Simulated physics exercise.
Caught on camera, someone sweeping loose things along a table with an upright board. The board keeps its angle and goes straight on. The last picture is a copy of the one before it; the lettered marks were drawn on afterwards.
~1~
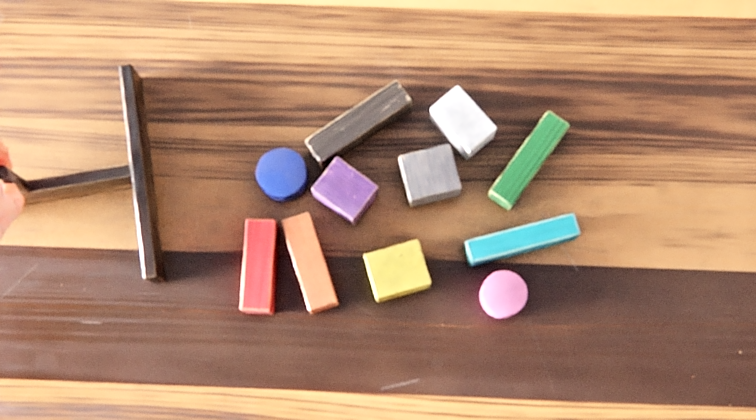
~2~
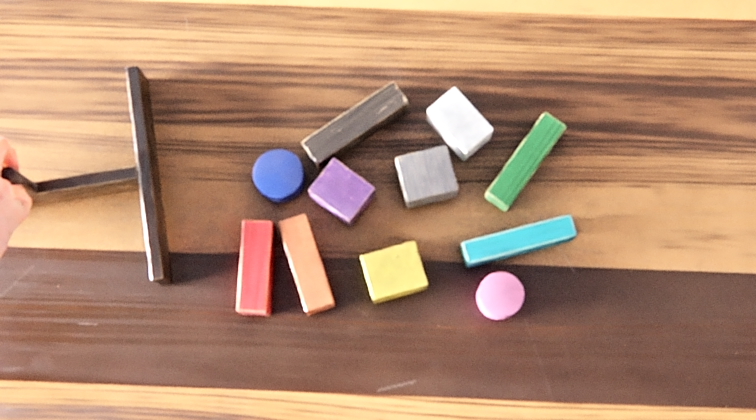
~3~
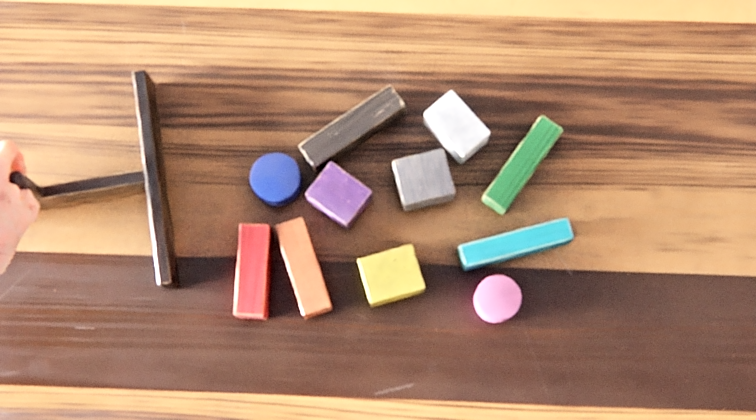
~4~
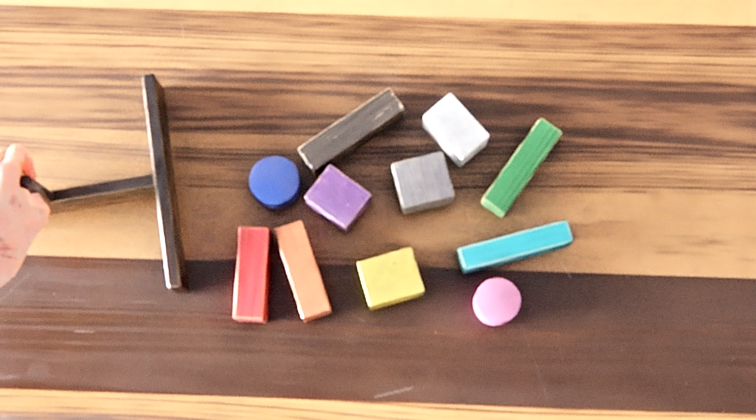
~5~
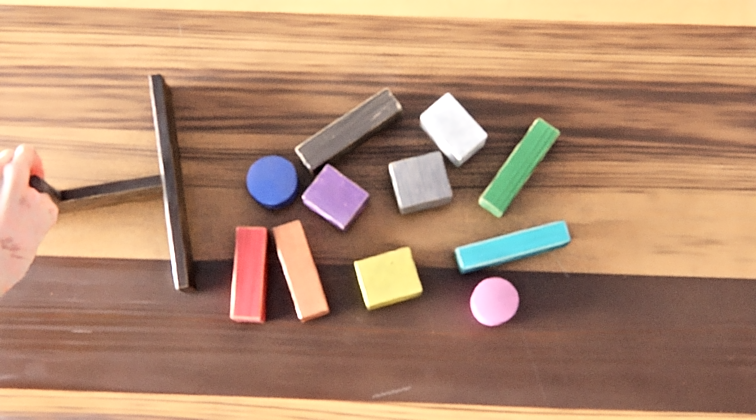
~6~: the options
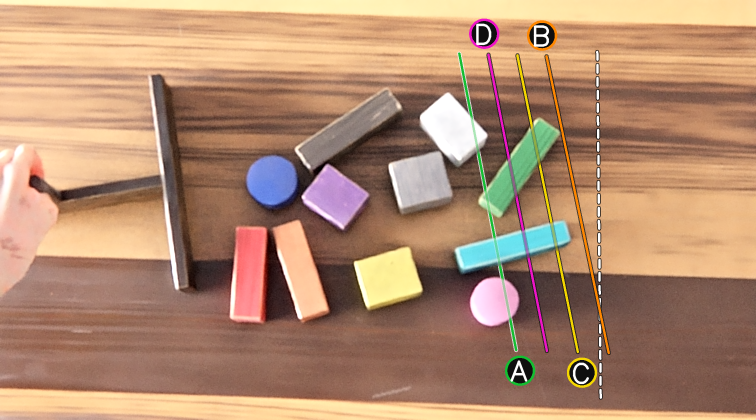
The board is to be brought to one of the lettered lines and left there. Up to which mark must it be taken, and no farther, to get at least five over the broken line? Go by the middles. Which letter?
At C, and not before.
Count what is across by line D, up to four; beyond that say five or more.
In all, four.
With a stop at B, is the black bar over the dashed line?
By then, no.
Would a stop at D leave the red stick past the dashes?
By then, no.
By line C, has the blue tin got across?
By then, no.
On the marked copy, A at (487, 198); B at (577, 200); C at (547, 200); D at (517, 199); the dashed line at (599, 218).
With C. Early on, board (305, 183); green stick (519, 167); turquoise stick (512, 247); none across.
Further on, board (440, 187); turquoise stick (619, 227); pink tin (602, 318); one across.
At the end, board (548, 190); turquoise stick (691, 208); yellow block (658, 289); six across.
As for the rest, A gets only two across; B gets ten across, but is farther than needed; D gets only four across.
